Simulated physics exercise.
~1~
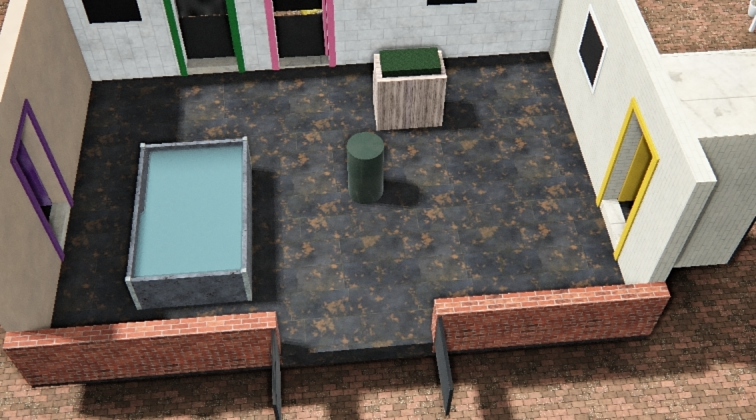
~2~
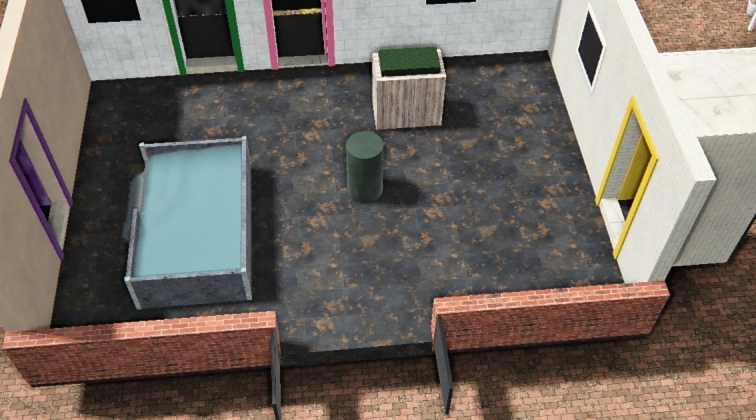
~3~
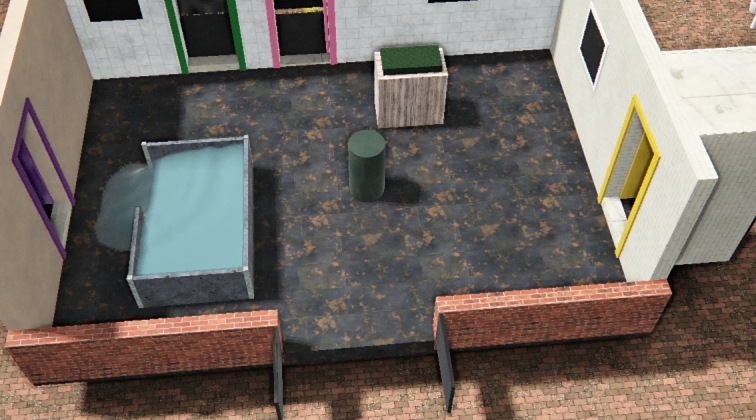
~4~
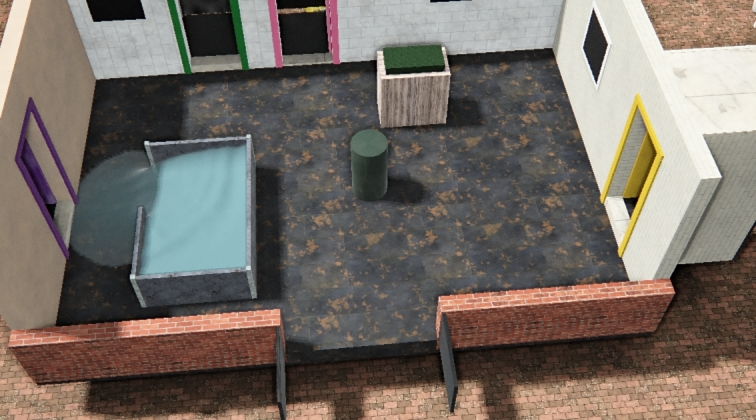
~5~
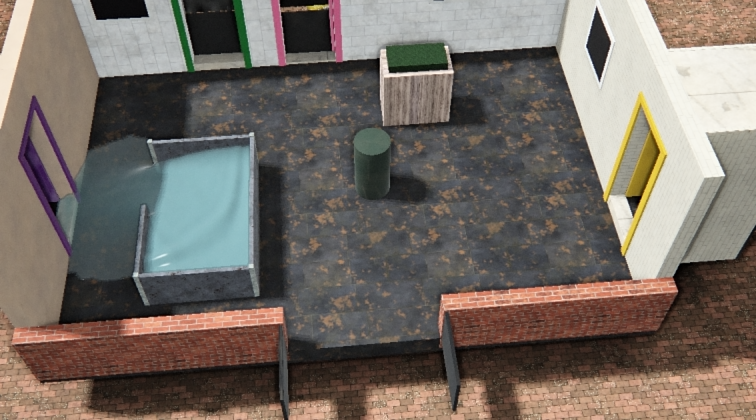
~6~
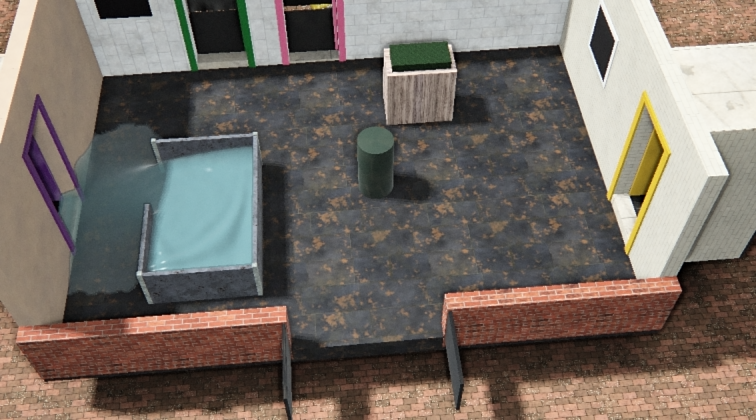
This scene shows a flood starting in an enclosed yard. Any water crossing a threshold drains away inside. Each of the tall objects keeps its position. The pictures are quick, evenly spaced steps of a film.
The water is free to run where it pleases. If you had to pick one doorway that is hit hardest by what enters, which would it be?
The purple doorway takes the most.
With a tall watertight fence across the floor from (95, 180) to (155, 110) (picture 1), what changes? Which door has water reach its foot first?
Answer: The door marked purple.
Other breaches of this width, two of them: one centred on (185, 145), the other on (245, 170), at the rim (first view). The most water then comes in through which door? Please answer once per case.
Taking the cases in order: The one in green, then the door marked pink.
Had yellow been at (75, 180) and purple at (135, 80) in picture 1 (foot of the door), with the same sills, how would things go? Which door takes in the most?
My pick is the yellow-painted one.
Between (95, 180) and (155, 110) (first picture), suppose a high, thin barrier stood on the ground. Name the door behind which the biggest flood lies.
The purple-painted one.
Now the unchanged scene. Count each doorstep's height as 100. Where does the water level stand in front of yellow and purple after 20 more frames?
I'd put it at close to 0 and 160 per cent.
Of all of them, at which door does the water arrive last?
Result: The door marked yellow.
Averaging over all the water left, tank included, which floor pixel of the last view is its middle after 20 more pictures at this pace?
Around (174, 195).
A moment on, water covers 10 % of the floor; yellow door not reached, green door not reached, pink door not reached, purple door a lot in.
Next, water covers 20 % of the floor; yellow door not reached, green door wet at the sill, nothing in, pink door not reached, purple door a lot in.
Then, water covers 35 % of the floor; yellow door not reached, green door wet at the sill, nothing in, pink door wet at the sill, nothing in, purple door a lot in.
Later, water covers 70 % of the floor; yellow door not reached, green door wet at the sill, nothing in, pink door wet at the sill, nothing in, purple door a lot in.
In the end, water covers 95 % of the floor; yellow door wet at the sill, nothing in, green door wet at the sill, nothing in, pink door wet at the sill, nothing in, purple door a lot in; the purple door has let in the most.
